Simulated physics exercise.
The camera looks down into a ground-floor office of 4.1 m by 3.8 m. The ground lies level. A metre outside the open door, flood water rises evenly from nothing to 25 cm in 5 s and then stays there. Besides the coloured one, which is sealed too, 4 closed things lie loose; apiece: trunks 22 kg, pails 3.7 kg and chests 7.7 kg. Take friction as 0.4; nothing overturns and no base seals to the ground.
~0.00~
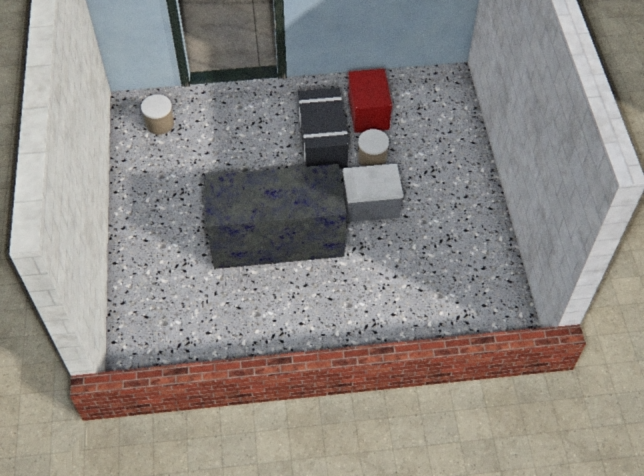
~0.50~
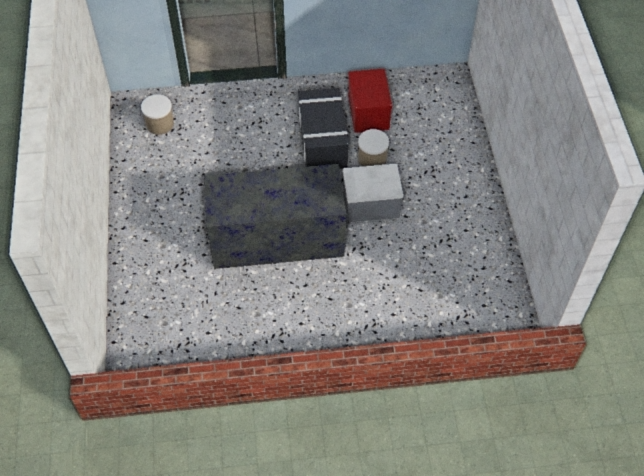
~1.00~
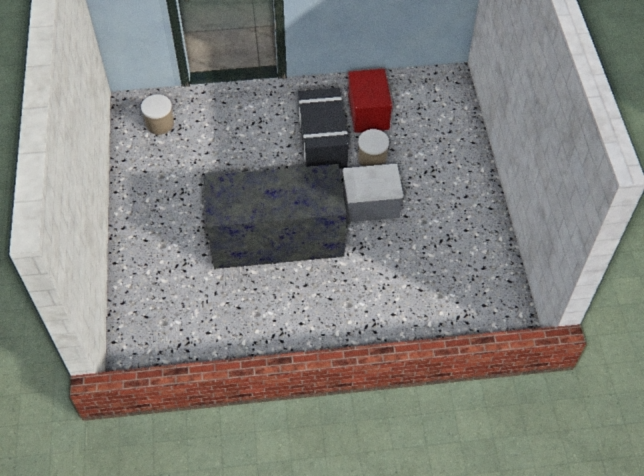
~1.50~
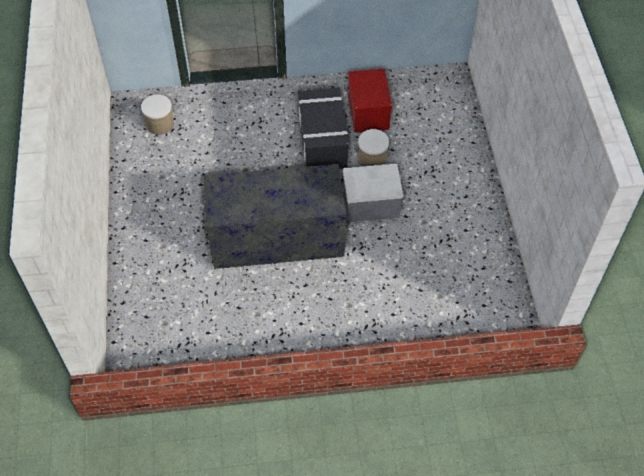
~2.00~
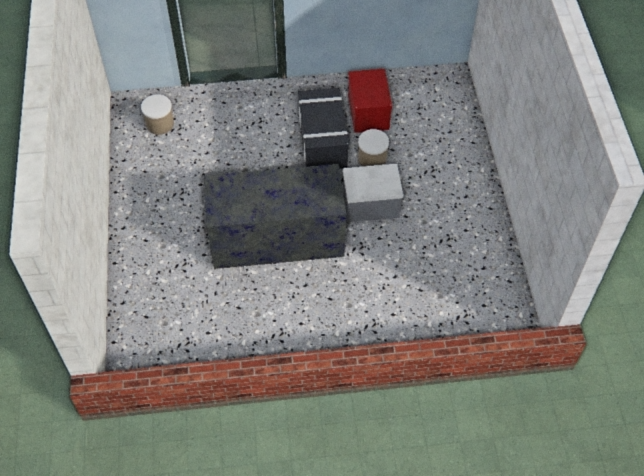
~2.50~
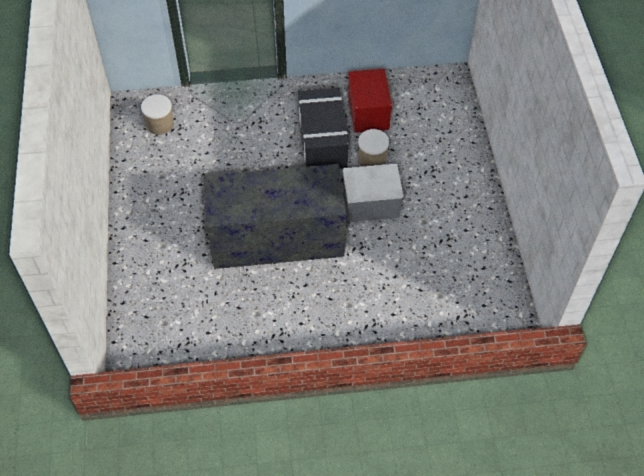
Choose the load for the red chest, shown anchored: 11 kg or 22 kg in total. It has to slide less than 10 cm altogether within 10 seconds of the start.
I expect that only the higher weight holds it.
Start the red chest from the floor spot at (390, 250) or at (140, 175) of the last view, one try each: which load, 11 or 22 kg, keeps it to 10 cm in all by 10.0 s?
In turn: Only the larger holds; neither holds.
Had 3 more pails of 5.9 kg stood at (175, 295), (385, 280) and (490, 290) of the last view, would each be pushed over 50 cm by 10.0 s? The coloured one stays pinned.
In turn: Over, under, short of it.
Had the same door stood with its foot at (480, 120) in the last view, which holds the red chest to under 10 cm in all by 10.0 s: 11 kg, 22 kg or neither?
Then neither weight holds it.
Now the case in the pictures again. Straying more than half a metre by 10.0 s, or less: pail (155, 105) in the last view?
It is less.
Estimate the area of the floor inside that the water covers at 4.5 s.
Roughly 4.5 m2.
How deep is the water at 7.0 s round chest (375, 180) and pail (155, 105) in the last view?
About 3 and 4 cm.
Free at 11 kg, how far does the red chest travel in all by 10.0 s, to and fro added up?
About 30 cm.
After 3.5 s the red chest would be 0 cm from its start with 11 kg and 0 cm from its start with 22 kg; 0 cm of water round it then.
After 4.5 s the red chest would be 0 cm from its start with 11 kg and 0 cm from its start with 22 kg; 1 cm of water round it then.
After 7.0 s the red chest would be 22 cm from its start with 11 kg and 1 cm from its start with 22 kg; 3 cm of water round it then.
After 10.0 s the red chest would be 31 cm from its start with 11 kg and 1 cm from its start with 22 kg; 4 cm of water round it then.
